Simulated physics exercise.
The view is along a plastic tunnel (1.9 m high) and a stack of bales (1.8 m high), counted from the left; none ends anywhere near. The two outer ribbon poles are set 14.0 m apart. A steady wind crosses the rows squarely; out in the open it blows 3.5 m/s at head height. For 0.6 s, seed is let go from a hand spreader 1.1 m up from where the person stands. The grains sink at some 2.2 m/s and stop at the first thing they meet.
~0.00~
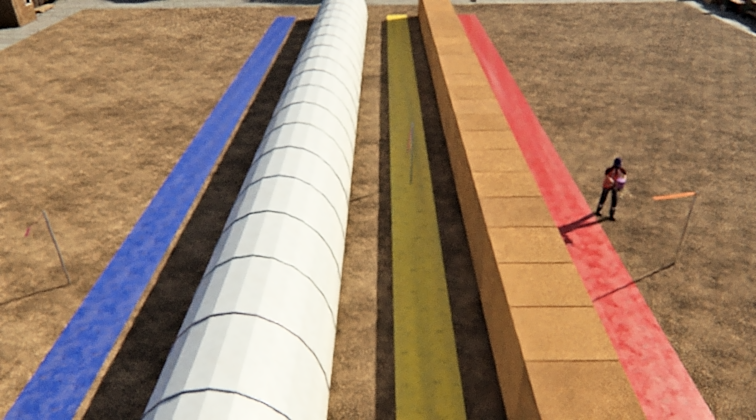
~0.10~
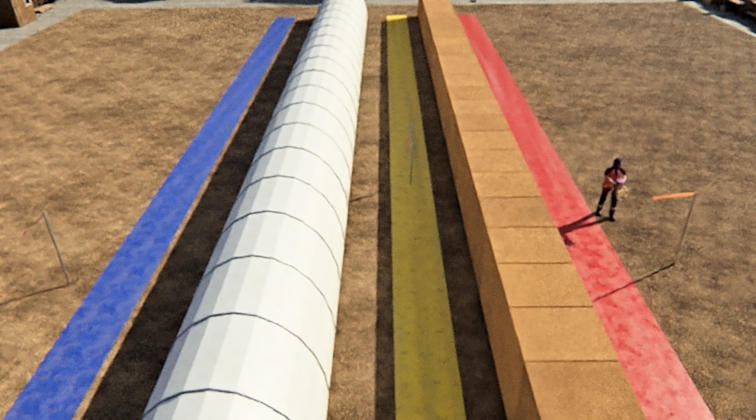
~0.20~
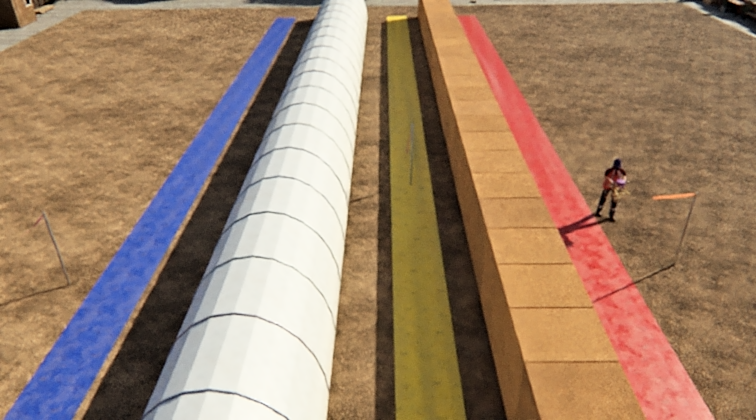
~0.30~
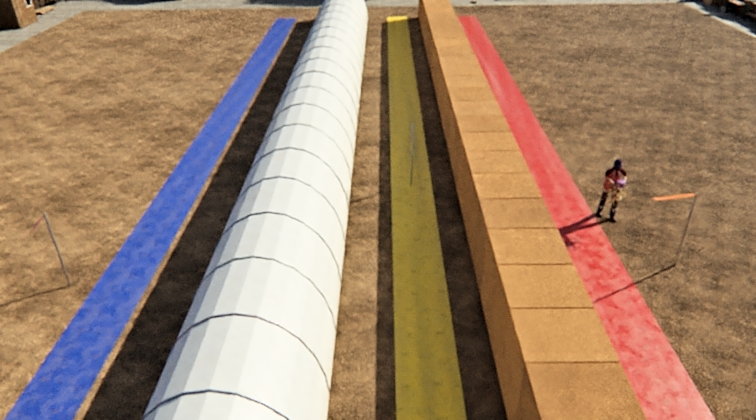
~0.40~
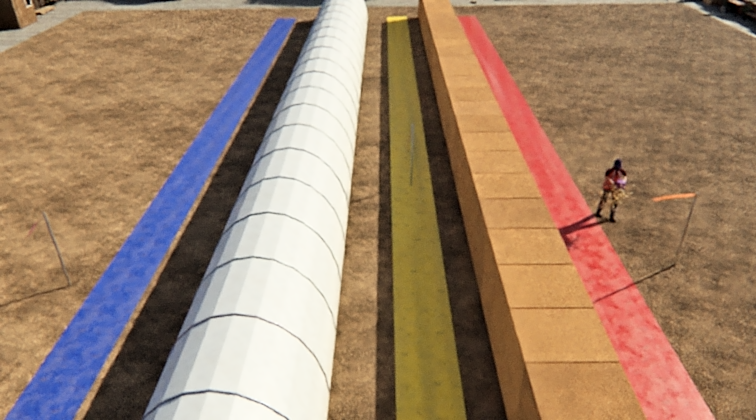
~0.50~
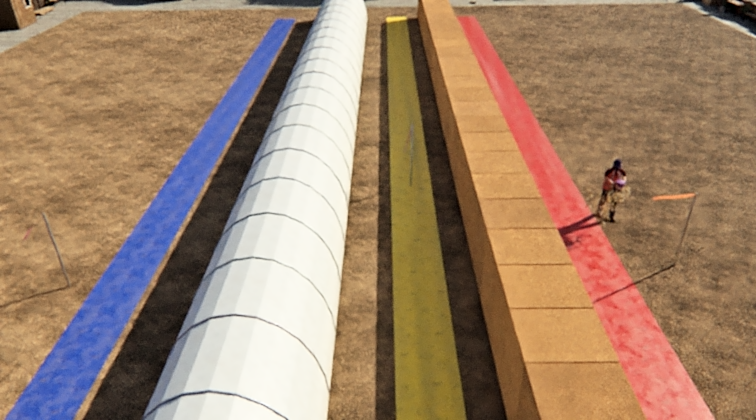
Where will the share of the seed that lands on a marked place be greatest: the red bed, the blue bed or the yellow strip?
The red one.
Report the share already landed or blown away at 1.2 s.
About 75 %.
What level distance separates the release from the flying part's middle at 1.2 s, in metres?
That distance is some 1.0 m.
After 1.2 s, 0 % lies on the blue bed, 67 % on the red bed and 0 % on the yellow strip; 74 % has touched down or left; the middle of what still flies is 0.3 m above the low ground, near (582, 219).
After 2.0 s, 0 % lies on the blue bed, 89 % on the red bed and 0 % on the yellow strip; 99 % has touched down or left.
After 3.5 s, 0 % lies on the blue bed, 89 % on the red bed and 0 % on the yellow strip; 100 % has touched down or left.
After 8.0 s, 0 % lies on the blue bed, 89 % on the red bed and 0 % on the yellow strip; 100 % has touched down or left.
After 45.0 s, 0 % lies on the blue bed, 89 % on the red bed and 0 % on the yellow strip; 100 % has touched down or left.
